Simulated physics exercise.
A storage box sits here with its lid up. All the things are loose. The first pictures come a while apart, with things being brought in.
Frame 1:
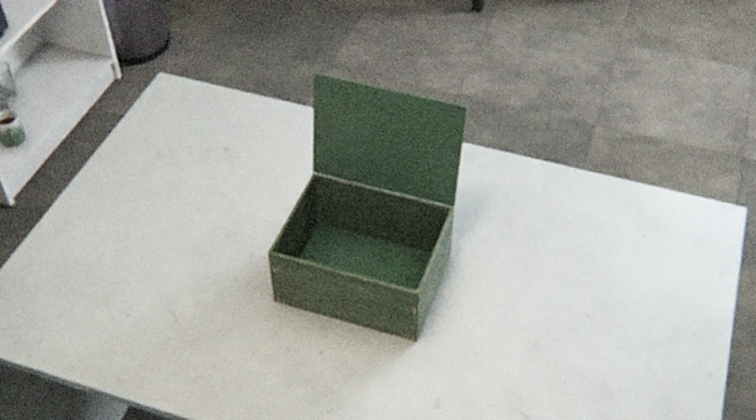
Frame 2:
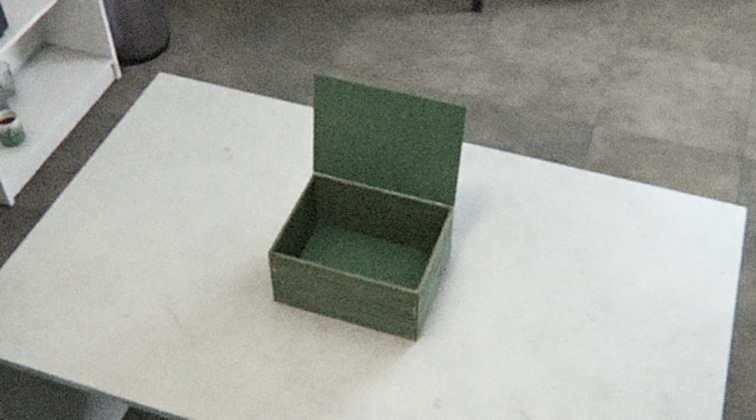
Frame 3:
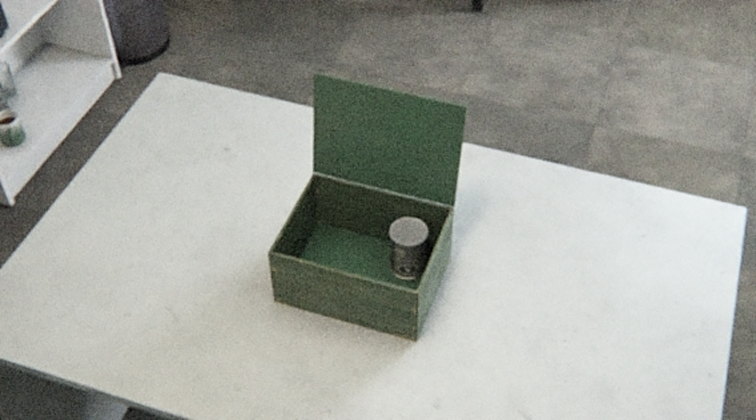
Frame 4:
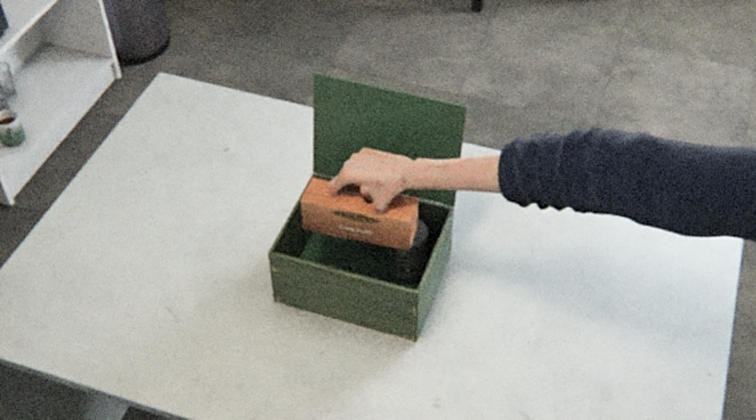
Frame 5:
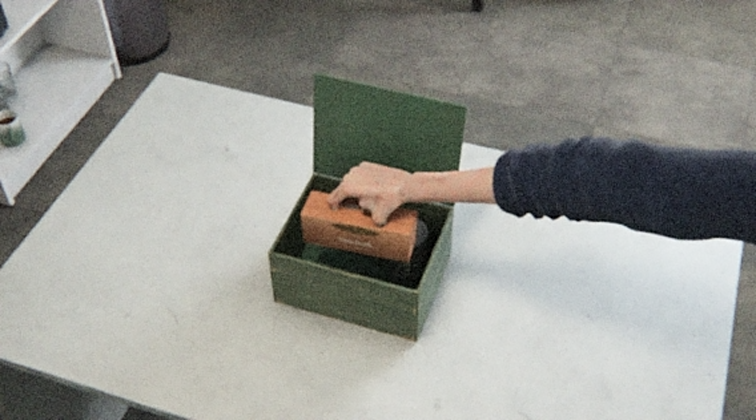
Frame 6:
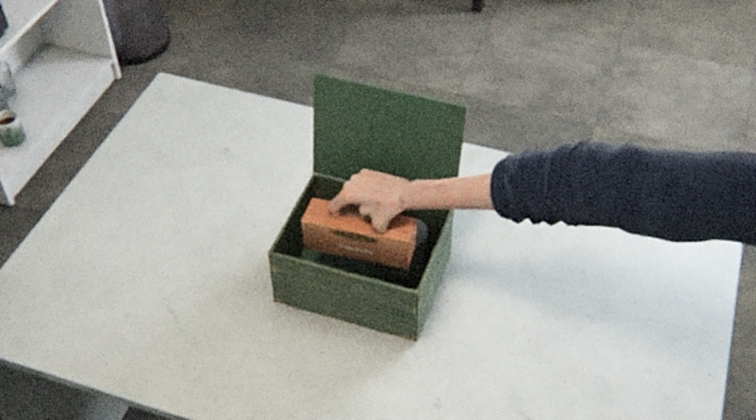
On a white table, a grey tin appears in a green box, then a hand lowers an orange carton inside.
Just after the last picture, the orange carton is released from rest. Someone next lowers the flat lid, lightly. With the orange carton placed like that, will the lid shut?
The lid reaches the rim.
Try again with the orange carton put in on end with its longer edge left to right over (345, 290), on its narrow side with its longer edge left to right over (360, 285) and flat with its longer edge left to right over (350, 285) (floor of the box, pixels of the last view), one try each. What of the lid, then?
With the first placement it remains raised; with the second it settles down; with the third it settles down.
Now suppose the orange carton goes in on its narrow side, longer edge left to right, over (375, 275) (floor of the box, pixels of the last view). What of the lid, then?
Packed like that, it goes down completely.
Then, 0.30 s later than the last frame, orange carton tilted by 57° near (364, 274).
Then, 1.40 s later than the last frame, lid 74° above the rim; orange carton on its side near (369, 292).
Then, 1.70 s later than the last frame, lid 47° above the rim; orange carton on its side near (369, 292).
Then, 2.00 s later than the last frame, lid 5° above the rim; orange carton on its side near (369, 292).
When it is over, lid shut; lying over in the box, orange carton; grey tin as before. End places, in pixels of the last picture, orange carton near (369, 292).
